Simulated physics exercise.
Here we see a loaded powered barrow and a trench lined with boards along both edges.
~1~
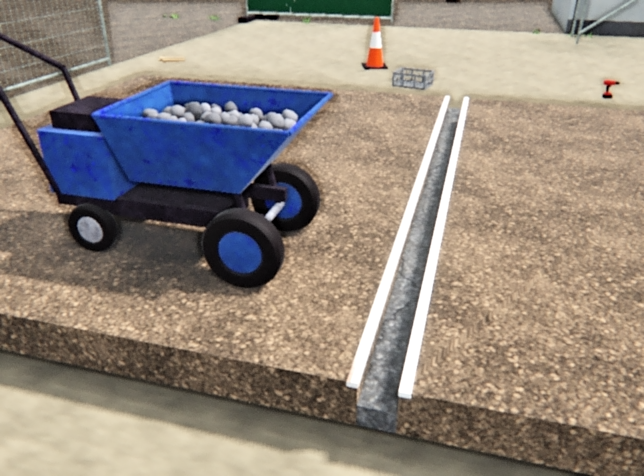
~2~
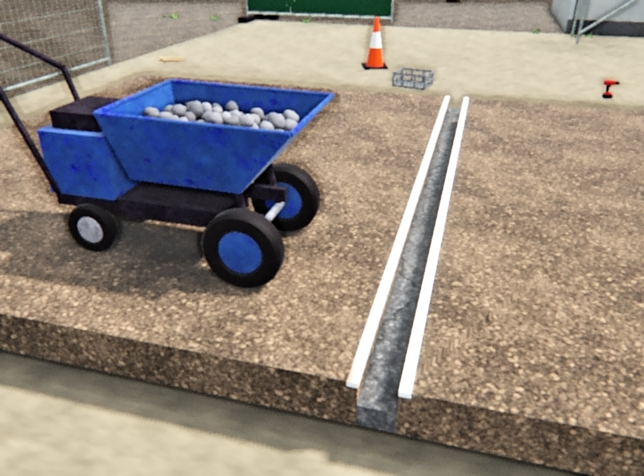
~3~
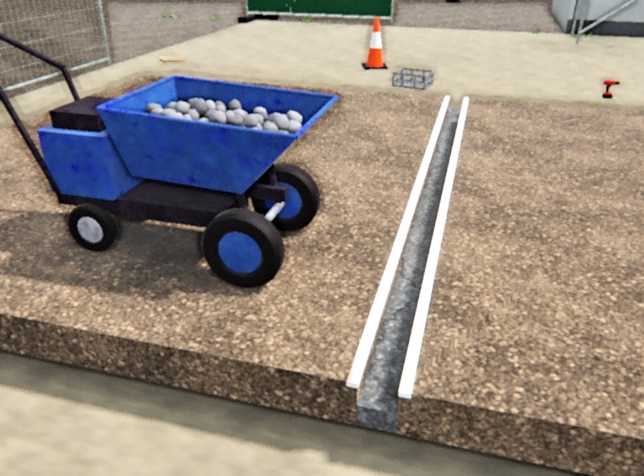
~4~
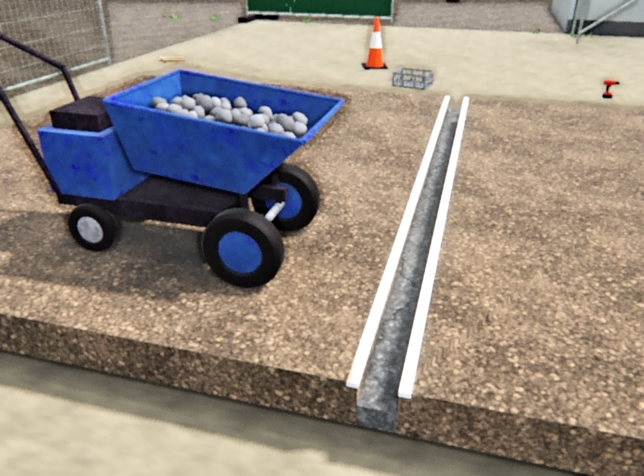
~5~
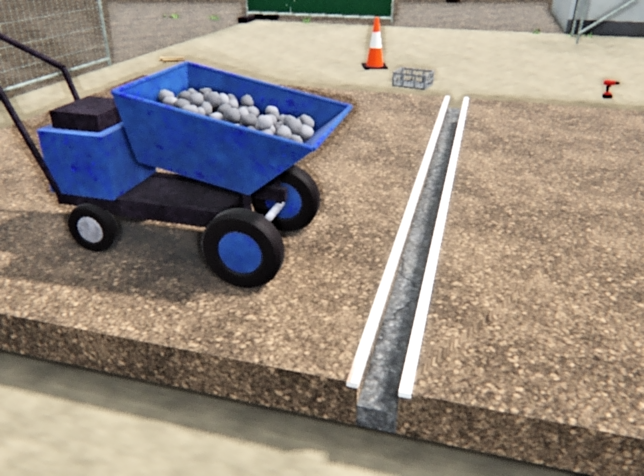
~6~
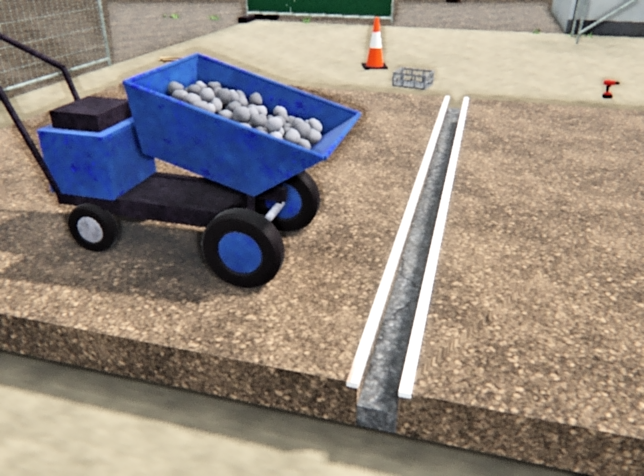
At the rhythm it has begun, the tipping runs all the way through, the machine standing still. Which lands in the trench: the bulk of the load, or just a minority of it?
Just a minority.
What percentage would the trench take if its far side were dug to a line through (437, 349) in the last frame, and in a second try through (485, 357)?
In order: Some 50 per cent, then some 90 per cent.
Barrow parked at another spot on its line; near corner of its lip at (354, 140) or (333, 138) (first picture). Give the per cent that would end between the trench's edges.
0 % and 0 %.
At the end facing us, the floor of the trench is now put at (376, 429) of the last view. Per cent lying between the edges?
I'd guess close to 50 percent.
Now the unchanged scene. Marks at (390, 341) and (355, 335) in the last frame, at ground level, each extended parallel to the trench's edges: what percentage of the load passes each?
60 and 80 in a hundred.
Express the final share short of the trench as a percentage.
Some 5 per cent.
Soon, skip tipped steeply; all in the skip.
A while on, skip tipped right over; about two thirds in the skip; a stray few short of the trench; about a quarter in or heaped over the trench; a small part beyond it; a stray few falling.
Towards the end, skip tipped right over; about a quarter in the skip; a stray few short of the trench; about a third in or heaped over the trench; about a third beyond it.
Finally, skip tipped right over; about a quarter in the skip; a stray few short of the trench; about a third in or heaped over the trench; about a third beyond it.
